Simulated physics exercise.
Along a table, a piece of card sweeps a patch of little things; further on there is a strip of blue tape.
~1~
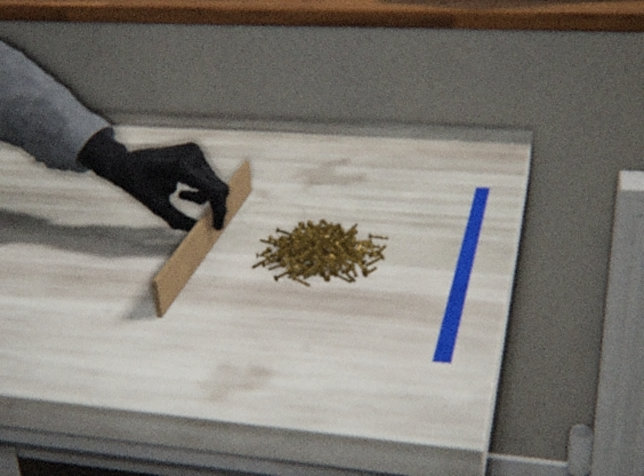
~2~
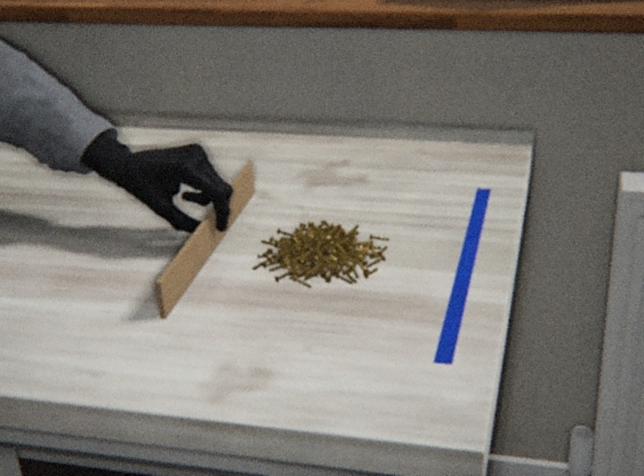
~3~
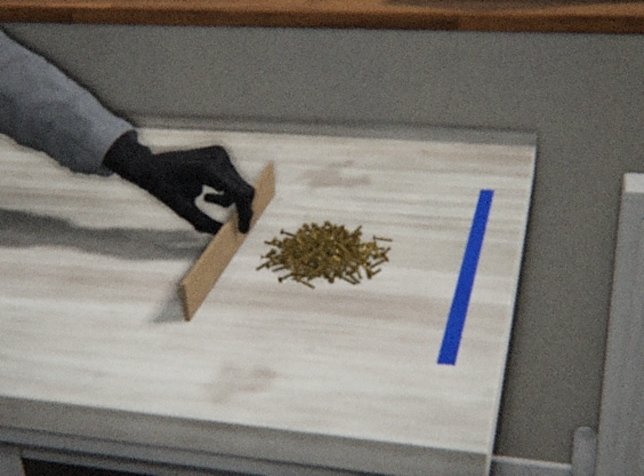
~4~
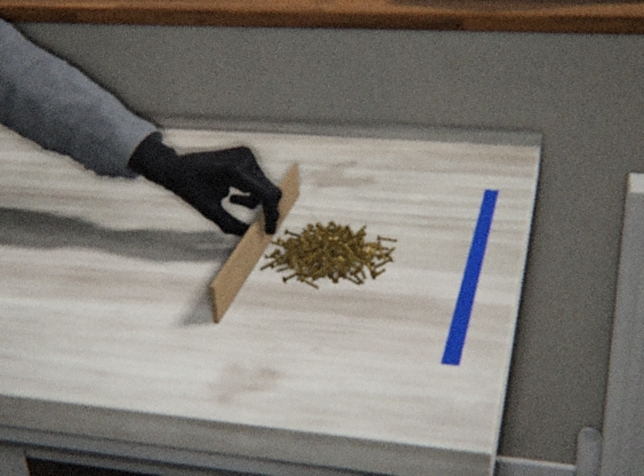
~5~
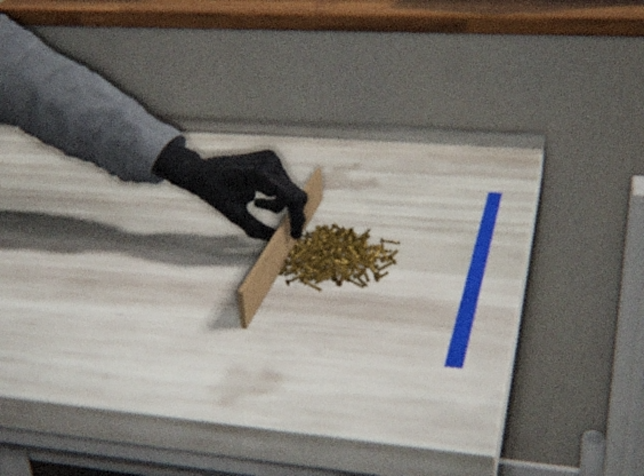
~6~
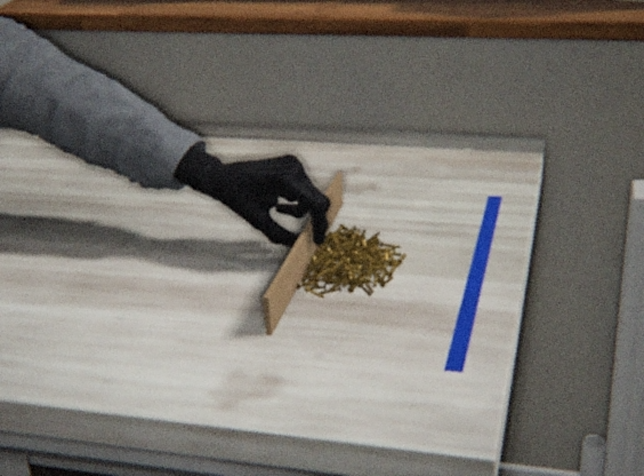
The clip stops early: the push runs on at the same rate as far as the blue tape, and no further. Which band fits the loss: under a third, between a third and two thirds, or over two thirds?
I'd say one third up to two of it falls.
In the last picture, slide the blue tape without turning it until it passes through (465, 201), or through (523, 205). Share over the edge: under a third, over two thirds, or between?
Less than a third, then beyond two thirds.
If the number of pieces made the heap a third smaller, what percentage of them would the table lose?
Some 40 per cent.
Shortly afterwards, piece of card still moving, near (397, 234); heap all on the table, its front near (470, 277).
Next, piece of card stopped at the blue tape; heap near a third over the edge.
Some moments later, piece of card stopped at the blue tape; heap near half over the edge.
In the end, piece of card stopped at the blue tape; heap near half over the edge.
